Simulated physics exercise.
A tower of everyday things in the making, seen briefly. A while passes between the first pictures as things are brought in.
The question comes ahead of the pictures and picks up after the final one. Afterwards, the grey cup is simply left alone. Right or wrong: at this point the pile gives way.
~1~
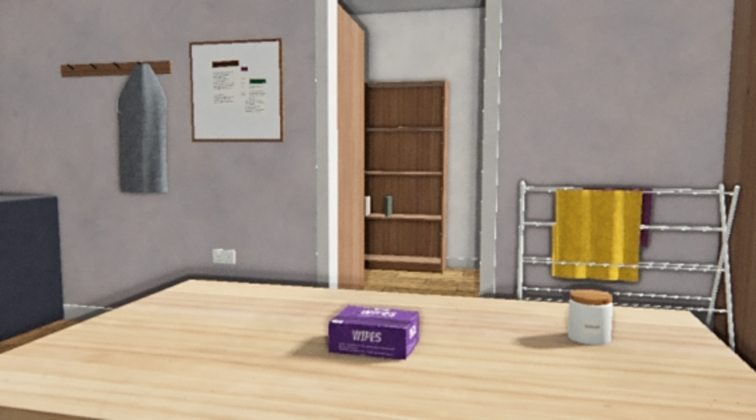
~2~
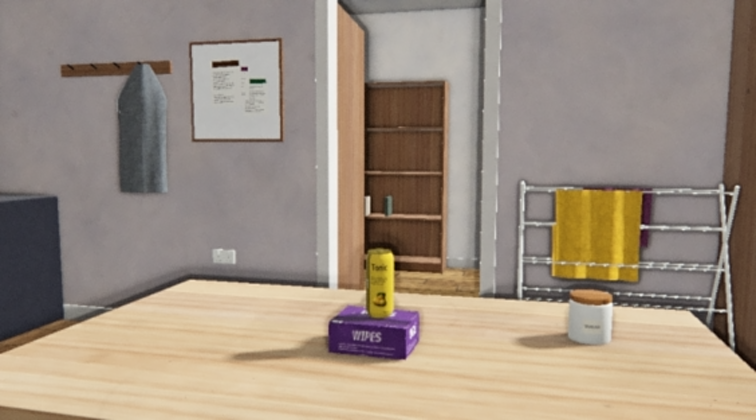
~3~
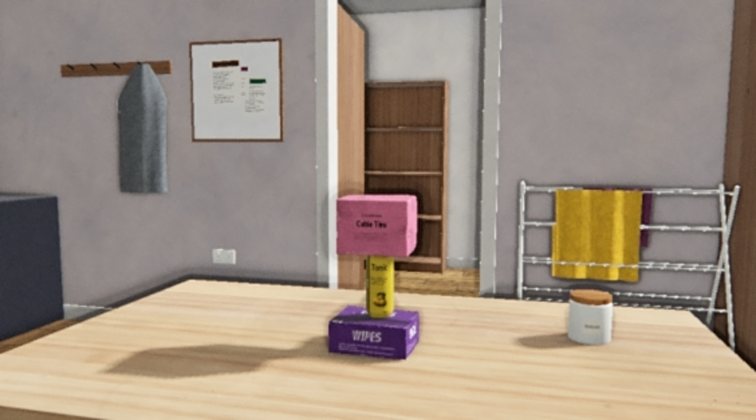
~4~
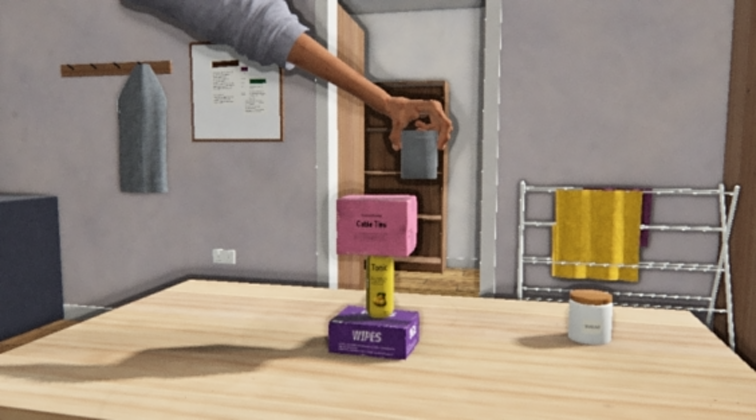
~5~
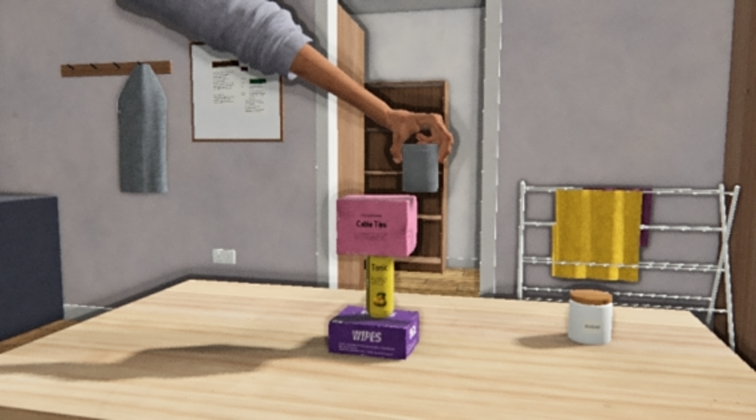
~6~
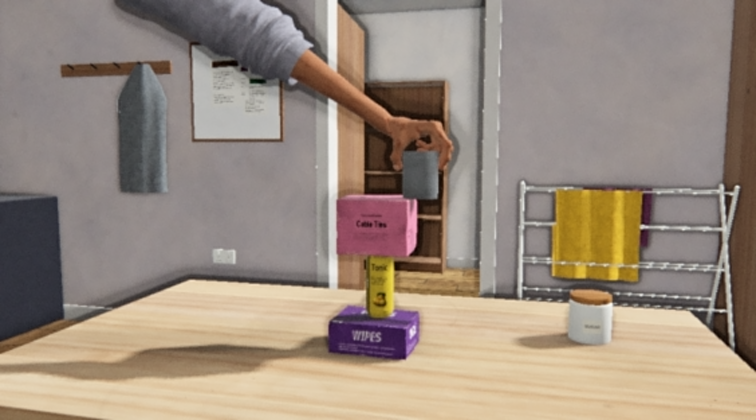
Right, it gives way.
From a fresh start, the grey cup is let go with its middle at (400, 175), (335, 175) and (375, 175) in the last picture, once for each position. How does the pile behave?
Attempt one, the pile survives; attempt two, it falls over; attempt three, it survives.
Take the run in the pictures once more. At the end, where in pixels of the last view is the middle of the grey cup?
Roughly pixel (437, 338) in the last picture.
Then, 0.40 s after the last picture, grey cup now fallen.
Then, 0.50 s after the last picture, things are still on the move.
Then, 1.00 s after the last picture, nothing new.
At rest, fallen, grey cup; the other 4 in place. Seen from the same camera at the end, grey cup near (437, 338). The pile gives way.
